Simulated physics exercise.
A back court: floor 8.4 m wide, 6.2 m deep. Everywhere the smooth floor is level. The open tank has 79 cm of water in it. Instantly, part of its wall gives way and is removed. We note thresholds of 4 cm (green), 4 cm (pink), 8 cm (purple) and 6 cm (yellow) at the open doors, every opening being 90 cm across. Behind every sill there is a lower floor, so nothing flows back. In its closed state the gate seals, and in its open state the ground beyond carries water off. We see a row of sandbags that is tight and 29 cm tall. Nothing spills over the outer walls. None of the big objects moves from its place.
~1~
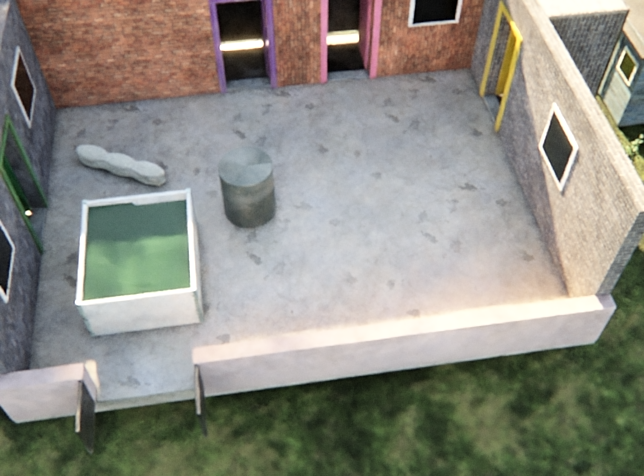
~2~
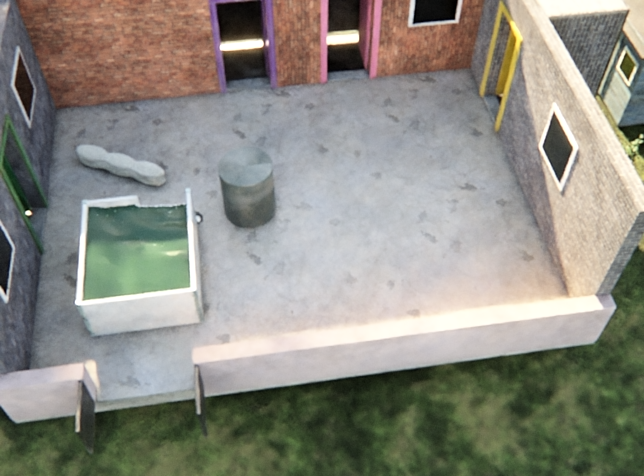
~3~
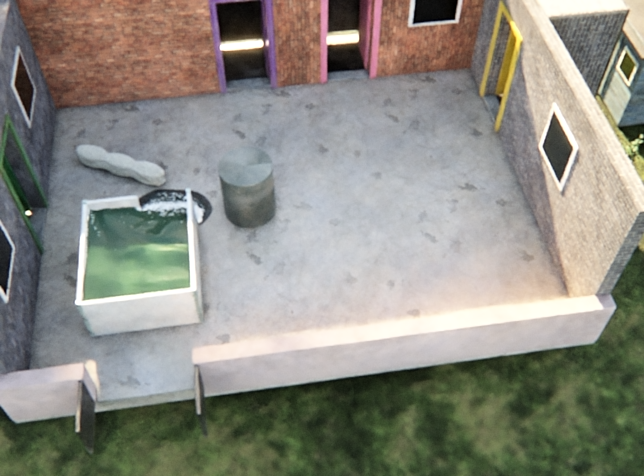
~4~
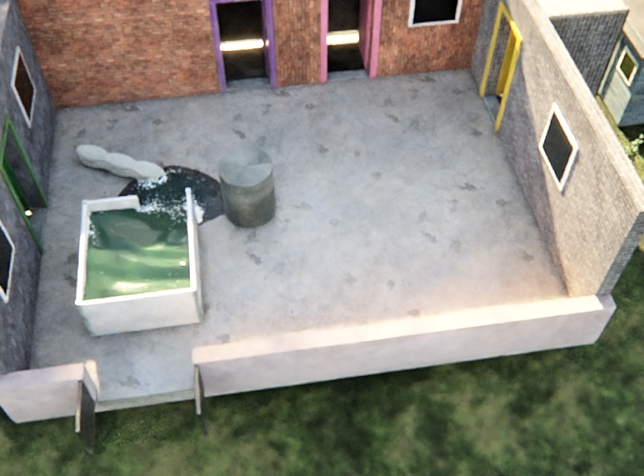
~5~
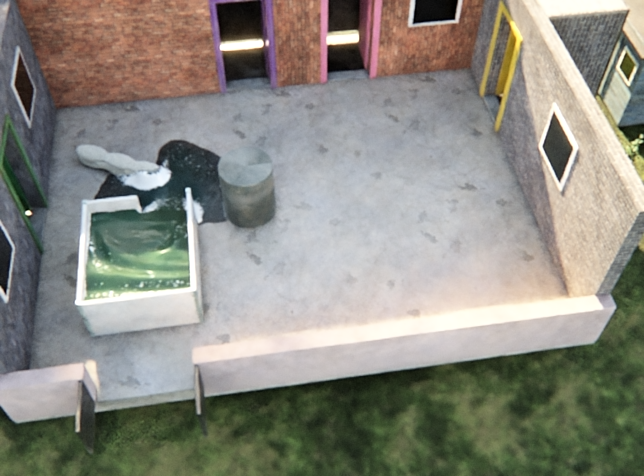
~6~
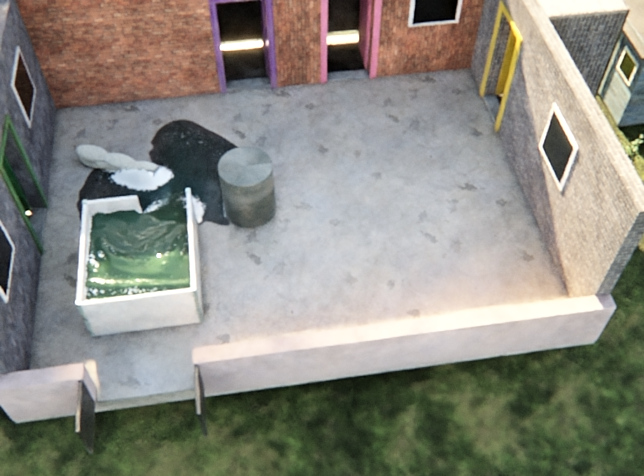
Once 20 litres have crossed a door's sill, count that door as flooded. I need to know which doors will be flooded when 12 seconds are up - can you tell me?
Sure: The green door will be flooded, the pink door will be flooded, the purple door will be flooded, the yellow door will be flooded.
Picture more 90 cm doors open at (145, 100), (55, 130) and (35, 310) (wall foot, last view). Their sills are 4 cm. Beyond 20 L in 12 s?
Well, the first is on the high side, the second is on the high side, and the third is on the low side.
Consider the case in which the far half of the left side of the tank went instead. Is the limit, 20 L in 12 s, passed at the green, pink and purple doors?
Log - green: Threshold topped, pink: Threshold not reached, purple: Threshold not reached.
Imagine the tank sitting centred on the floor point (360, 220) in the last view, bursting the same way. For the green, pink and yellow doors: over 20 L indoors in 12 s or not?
Green: Within limit; pink: Beyond limit; yellow: Beyond limit.
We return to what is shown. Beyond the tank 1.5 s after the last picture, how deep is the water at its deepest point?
Some 32 cm deep.
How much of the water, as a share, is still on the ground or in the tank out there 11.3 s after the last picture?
84 %.
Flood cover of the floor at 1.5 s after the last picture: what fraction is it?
Around 30 per cent.
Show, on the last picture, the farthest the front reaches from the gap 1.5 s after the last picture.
Around pixel (371, 81).
Then, 0.7 s after the last picture water covers 20 % of the floor and is deepest (36 cm) near (172, 219); green door 2 cm at the sill, 0 L in, pink door not reached, purple door 17 cm at the sill, 2 L in, yellow door not reached.
Then, 1.5 s after the last picture water covers 30 % of the floor and is deepest (32 cm) near (160, 189); green door 10 cm at the sill, 5 L in, pink door 9 cm at the sill, 0 L in, purple door 23 cm at the sill, 63 L in, yellow door not reached.
Then, 2.8 s after the last picture water covers 40 % of the floor and is deepest (25 cm) near (160, 189); green door 7 cm at the sill, 23 L in, pink door 7 cm at the sill, 15 L in, purple door 16 cm at the sill, 139 L in, yellow door not reached.
Then, 6.3 s after the last picture water covers 65 % of the floor and is deepest (12 cm) near (160, 189); green door 5 cm at the sill, 36 L in, pink door 6 cm at the sill, 29 L in, purple door 6 cm at the sill, 192 L in, yellow door 10 cm at the sill, 44 L in.
Then, 11.3 s after the last picture water covers 85 % of the floor and is deepest (8 cm) near (549, 325); green door 4 cm at the sill, 41 L in, pink door 4 cm at the sill, 39 L in, purple door 5 cm at the sill, 196 L in, yellow door 8 cm at the sill, 92 L in.
